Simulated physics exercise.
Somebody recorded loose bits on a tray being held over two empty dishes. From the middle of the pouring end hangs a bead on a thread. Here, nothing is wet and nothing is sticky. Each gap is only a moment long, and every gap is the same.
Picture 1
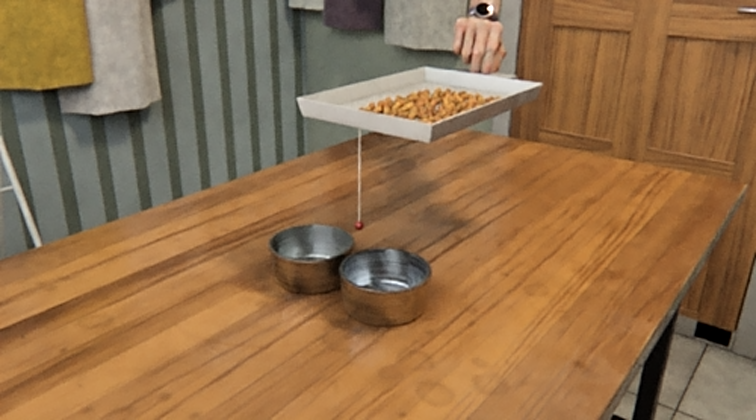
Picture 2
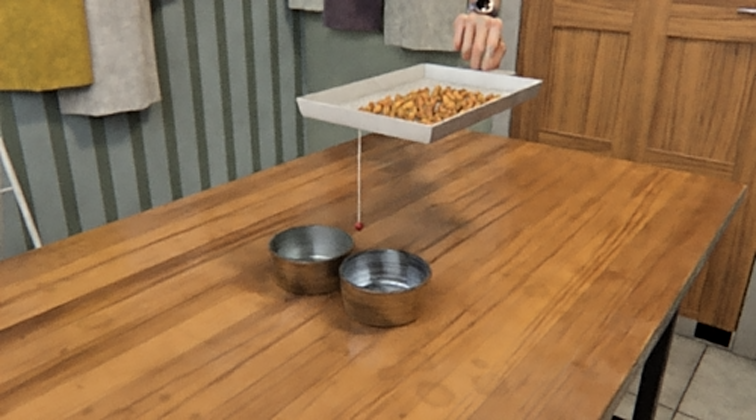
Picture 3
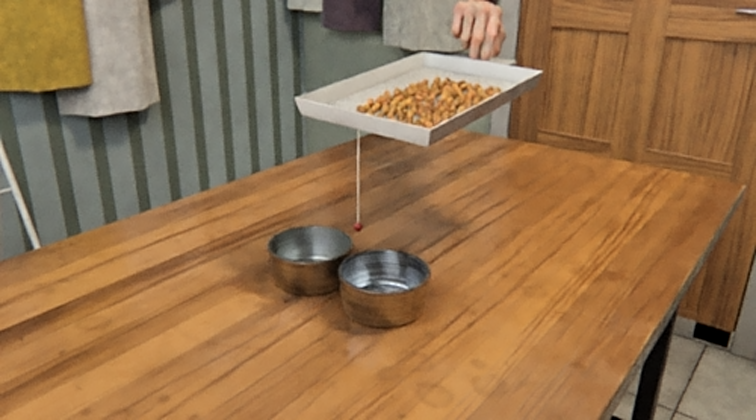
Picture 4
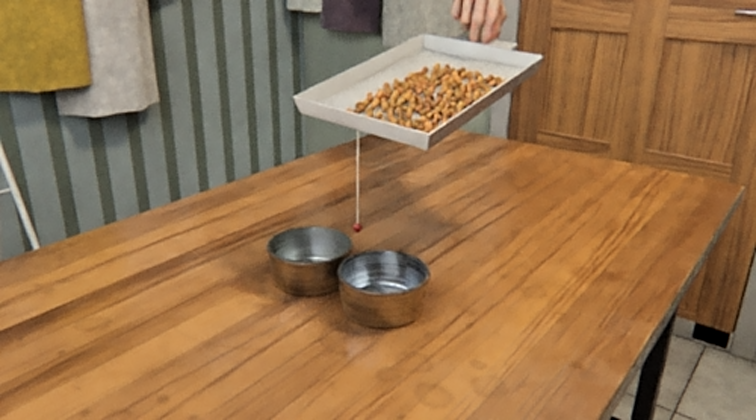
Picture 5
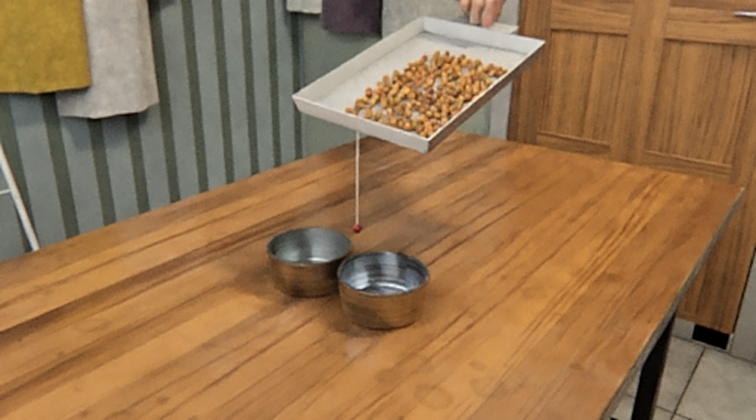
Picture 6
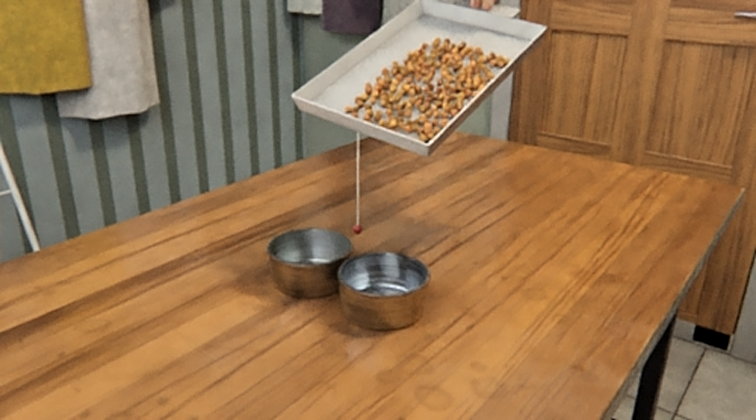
In the video, a hand holds a white tray of roasted chickpeas above two empty metal bowls on a wooden table, then gradually raises the far end, tilting the tray toward its lowered front right corner while the bowls stay still.
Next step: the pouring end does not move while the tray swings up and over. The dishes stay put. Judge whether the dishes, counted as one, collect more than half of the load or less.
The bulk is caught.
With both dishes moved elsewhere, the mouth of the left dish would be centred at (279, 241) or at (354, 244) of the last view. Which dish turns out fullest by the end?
Try 1: The rightmost dish; try 2: The rightmost dish.
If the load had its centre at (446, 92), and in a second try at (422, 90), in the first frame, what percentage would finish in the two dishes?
It comes to about 70 per cent the first time and about 70 per cent the second.
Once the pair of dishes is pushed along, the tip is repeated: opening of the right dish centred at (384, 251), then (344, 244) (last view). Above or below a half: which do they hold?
At place one a lesser share; at place two a lesser share.
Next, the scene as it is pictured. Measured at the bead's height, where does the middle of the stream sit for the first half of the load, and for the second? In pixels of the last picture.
Near (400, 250) and later near (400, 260).
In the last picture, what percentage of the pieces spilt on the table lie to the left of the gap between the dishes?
Around 30 percent of the pieces.
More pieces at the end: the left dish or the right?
The one at right ends up fuller.
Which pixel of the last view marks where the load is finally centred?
At about (386, 303).
Soon, tray tipped steeply; all on the tray.
A while on, tray tipped past a quarter turn; nearly all on the tray; a small part in the right dish; a stray few outside both; a stray few in the air.
Towards the end, tray tipped past a quarter turn; most in the right dish; a stray few in the left dish; about a quarter outside both.
Finally, tray tipped past a quarter turn; most in the right dish; a stray few in the left dish; about a quarter outside both.
